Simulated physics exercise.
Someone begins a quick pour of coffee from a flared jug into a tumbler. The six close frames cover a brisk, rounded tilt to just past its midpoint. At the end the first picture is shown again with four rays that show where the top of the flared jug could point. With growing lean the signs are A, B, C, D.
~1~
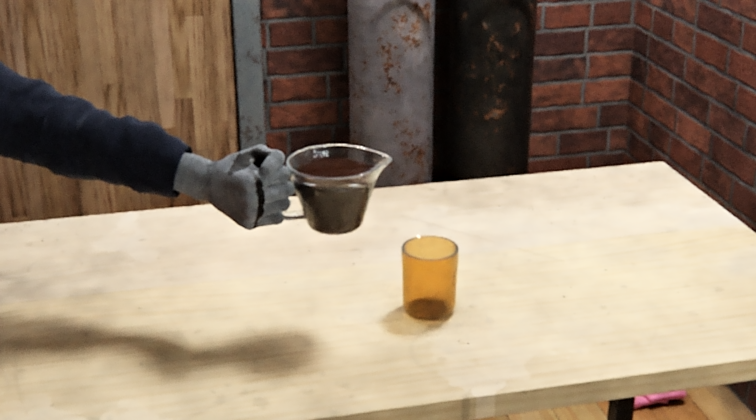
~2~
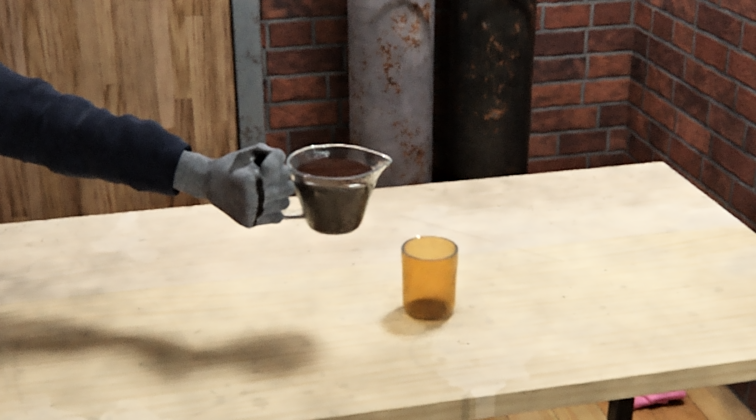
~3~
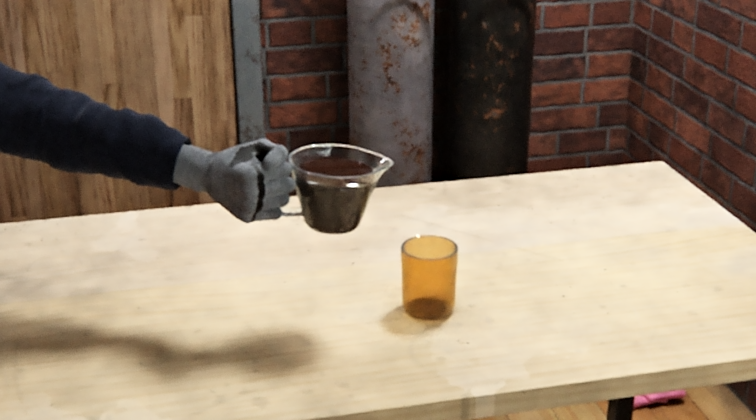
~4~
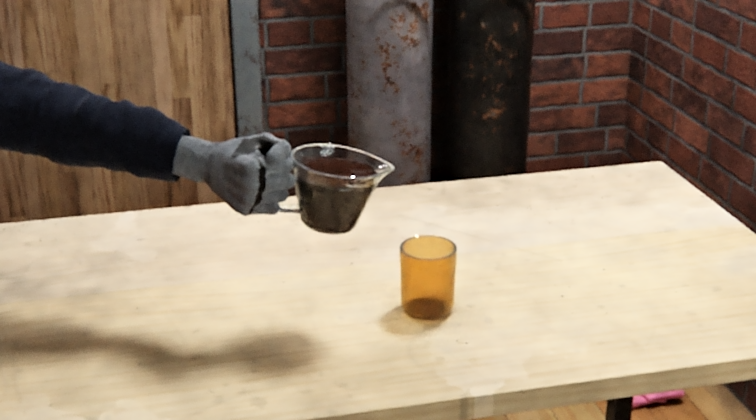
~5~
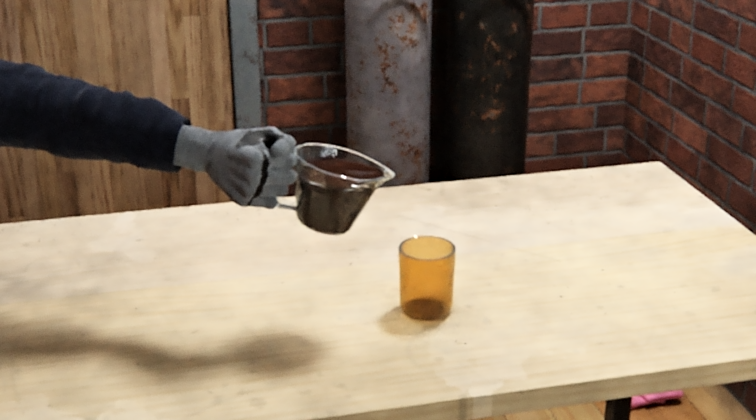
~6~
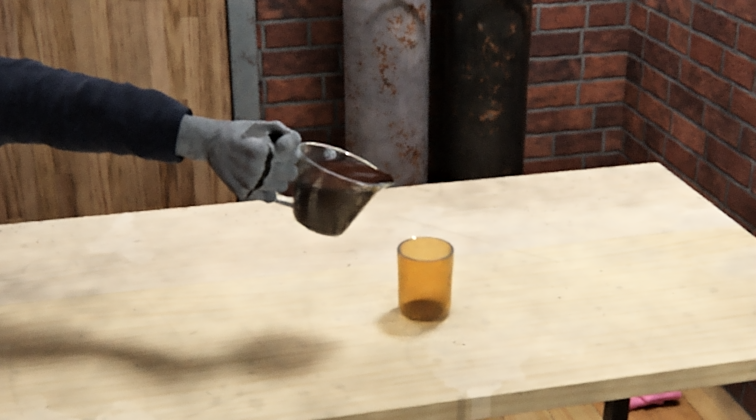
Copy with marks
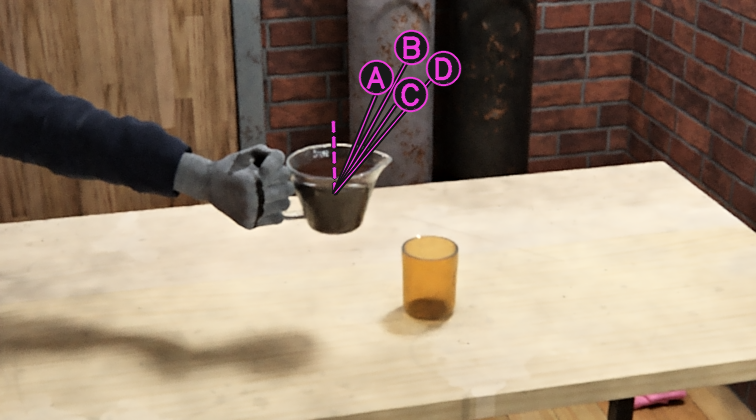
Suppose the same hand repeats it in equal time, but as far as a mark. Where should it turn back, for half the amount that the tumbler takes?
The answer is tilt D.
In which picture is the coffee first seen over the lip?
In picture 6.
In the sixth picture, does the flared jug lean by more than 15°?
Yes, it does.
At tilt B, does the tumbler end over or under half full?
Under half.
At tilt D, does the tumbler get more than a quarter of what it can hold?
Yes.
On the marked copy, A at (375, 95); B at (405, 63); C at (395, 105); D at (430, 79).
With A, the tumbler ends with about 13 % of what it can hold.
With B, the tumbler ends with about 24 % of what it can hold.
With C, the tumbler ends with about 37 % of what it can hold.
With D, the tumbler ends with about 49 % of what it can hold.
